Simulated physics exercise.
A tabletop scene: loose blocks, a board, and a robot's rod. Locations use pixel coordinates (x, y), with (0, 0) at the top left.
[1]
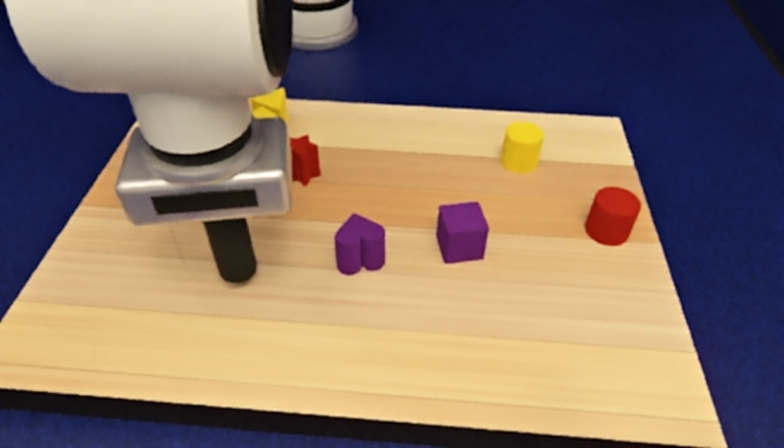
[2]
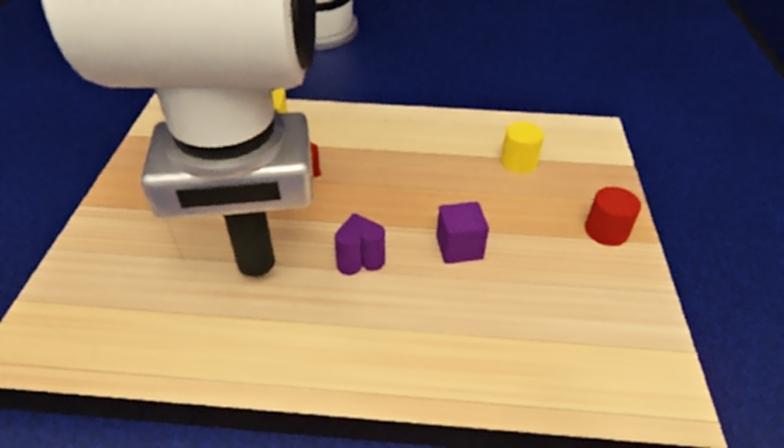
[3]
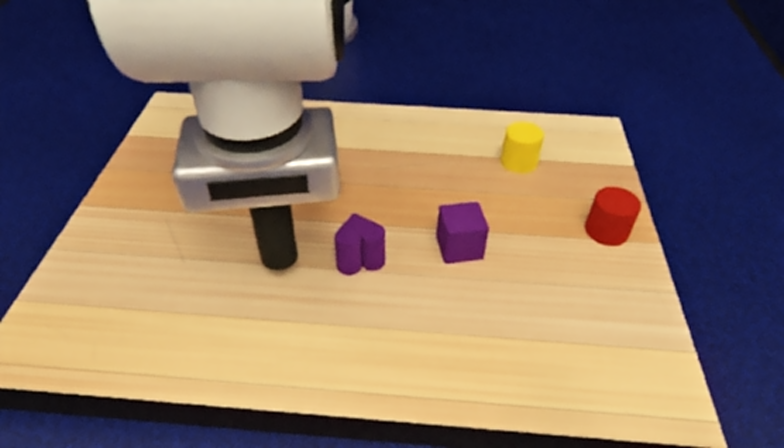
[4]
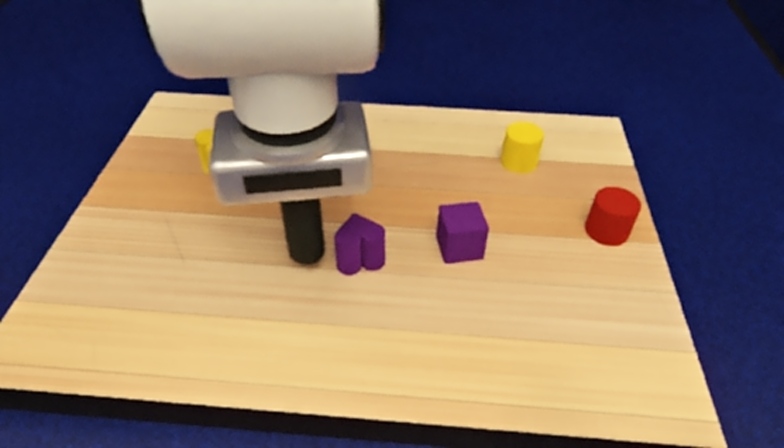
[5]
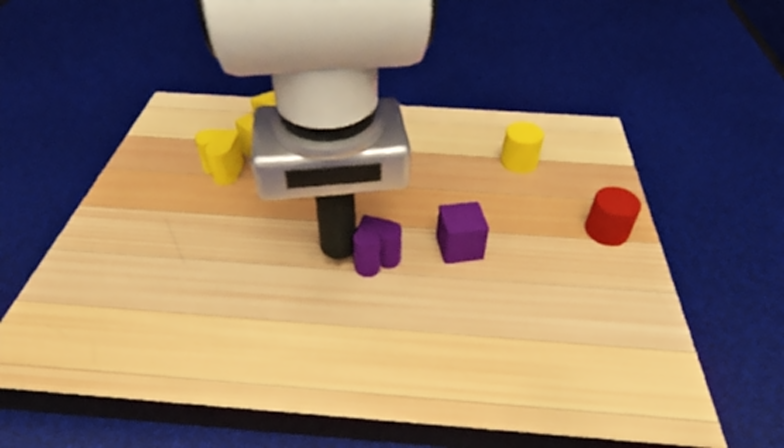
A white and grey robot arm holding a black rod glides steadily rightward over a light wooden board on a dark blue surface, seen from above at a fixed angle. A purple heart block and purple cube sit near the middle, yellow and red cylinders to the right, more yellow and red blocks behind the arm. The rod nears the heart, then nudges it slightly right, turning it.
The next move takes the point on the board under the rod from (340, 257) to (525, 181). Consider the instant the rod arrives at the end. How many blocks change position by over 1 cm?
Moved: 1.
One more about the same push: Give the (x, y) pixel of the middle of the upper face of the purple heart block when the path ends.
For the centre of its top, I'd go with (412, 229).
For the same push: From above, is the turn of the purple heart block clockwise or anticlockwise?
From above, the purple heart block will be seen to turn clockwise.
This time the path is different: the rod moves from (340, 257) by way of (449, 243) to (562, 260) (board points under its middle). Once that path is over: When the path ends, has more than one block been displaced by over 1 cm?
That would be a yes.
What follows on the original path. One third of the way, rod (409, 218); purple heart block (412, 229), turned 40° clockwise.
Two thirds of the way, rod (472, 192); purple heart block (412, 229), turned 40° clockwise.
At the end, rod (527, 170); purple heart block (412, 229), turned 40° clockwise; purple four-sided block in place; yellow circular block (527, 129).
